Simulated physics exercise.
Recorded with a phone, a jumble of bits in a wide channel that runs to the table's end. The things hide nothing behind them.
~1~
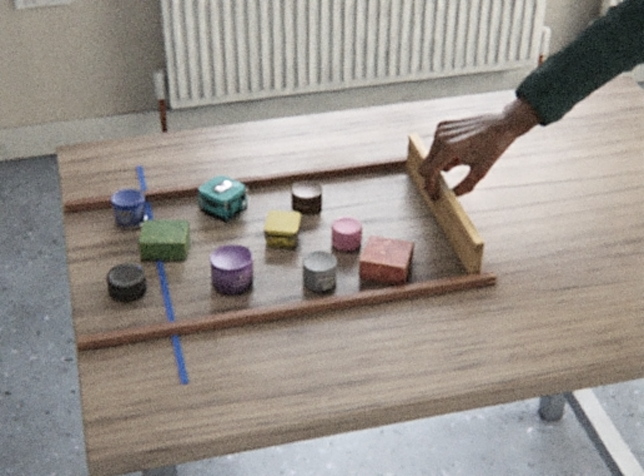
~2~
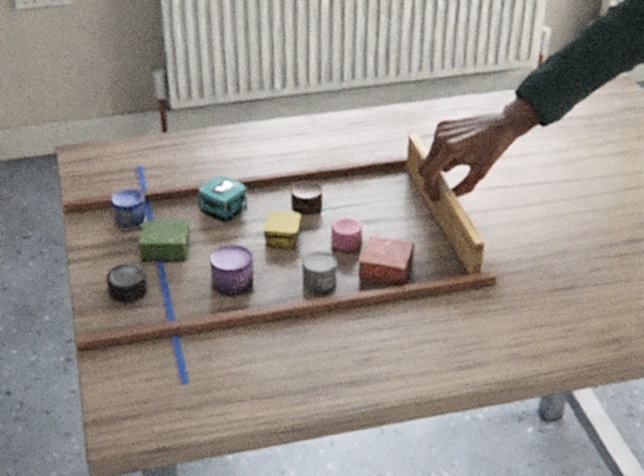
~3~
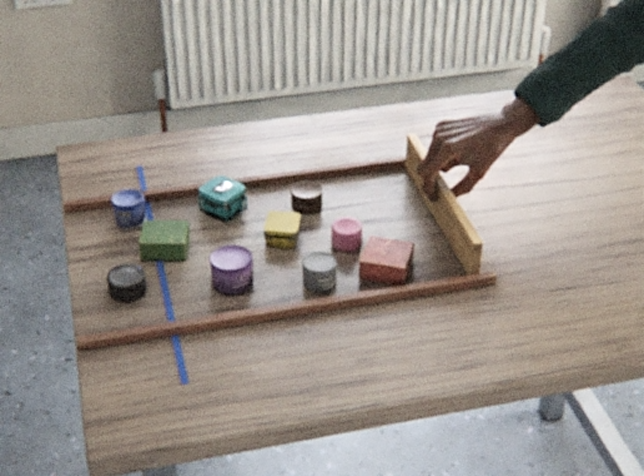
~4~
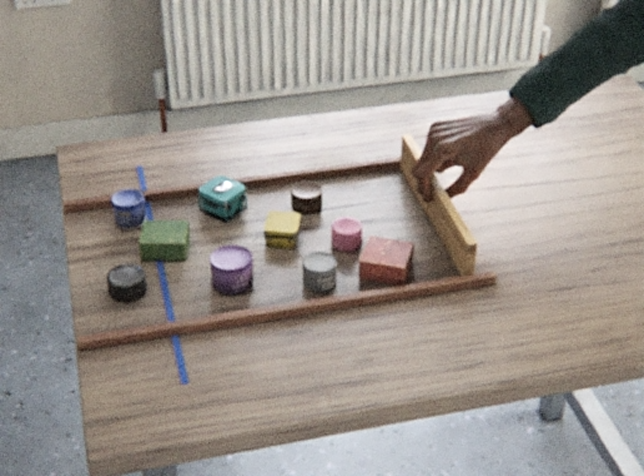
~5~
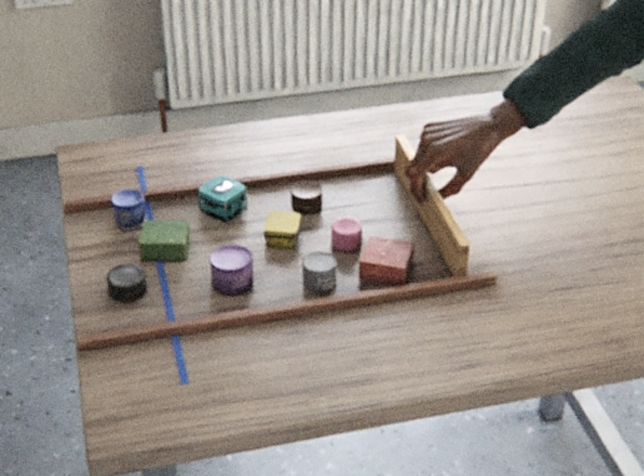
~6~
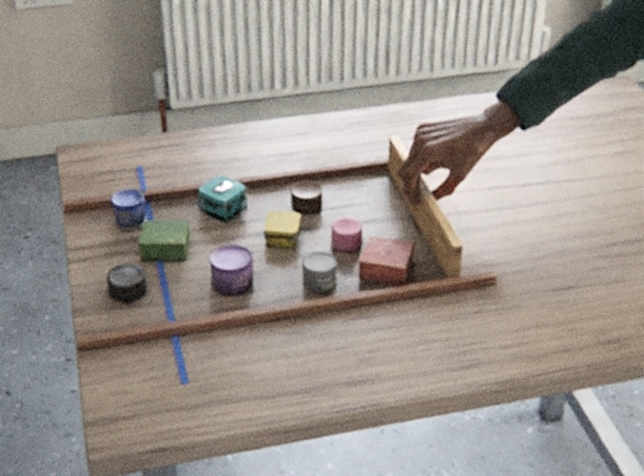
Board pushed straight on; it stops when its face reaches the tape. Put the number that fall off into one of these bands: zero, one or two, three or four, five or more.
Falling ones: None at all.
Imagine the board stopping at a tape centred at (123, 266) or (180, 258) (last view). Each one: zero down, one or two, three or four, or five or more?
So for the first place I'd say three or four, and for the second no fall at all.
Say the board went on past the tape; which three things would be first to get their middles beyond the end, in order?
Order: Black lid, then grey tub, then green block.
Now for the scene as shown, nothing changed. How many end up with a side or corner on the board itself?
5.
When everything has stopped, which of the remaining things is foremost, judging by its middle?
The black lid.
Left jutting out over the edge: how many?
1 of them.
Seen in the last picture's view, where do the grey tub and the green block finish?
In the last picture the grey tub sits at (102, 313) while the green block sits at (100, 251).
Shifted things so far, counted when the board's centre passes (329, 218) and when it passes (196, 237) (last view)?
By then 4, and 9.
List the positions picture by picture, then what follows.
In the first frame, black lid (127, 282); blue pot (129, 209); green block (165, 240); board (442, 202); tape (159, 261).
In the second frame, blue pot (129, 209); board (442, 202).
In the third frame, green block (165, 240); grey tub (320, 272).
In the fourth frame, black lid (127, 282); turquoise case (223, 199).
In the fifth frame, blue pot (129, 209); purple tub (232, 269).
In the sixth frame, black lid (127, 282); blue pot (129, 209); green block (165, 240); board (422, 205); tape (159, 261).
Soon after, none off yet; black lid at rest near (127, 282); blue pot at rest near (129, 209); green block at rest near (165, 240).
In the end, the number that fall off is zero.
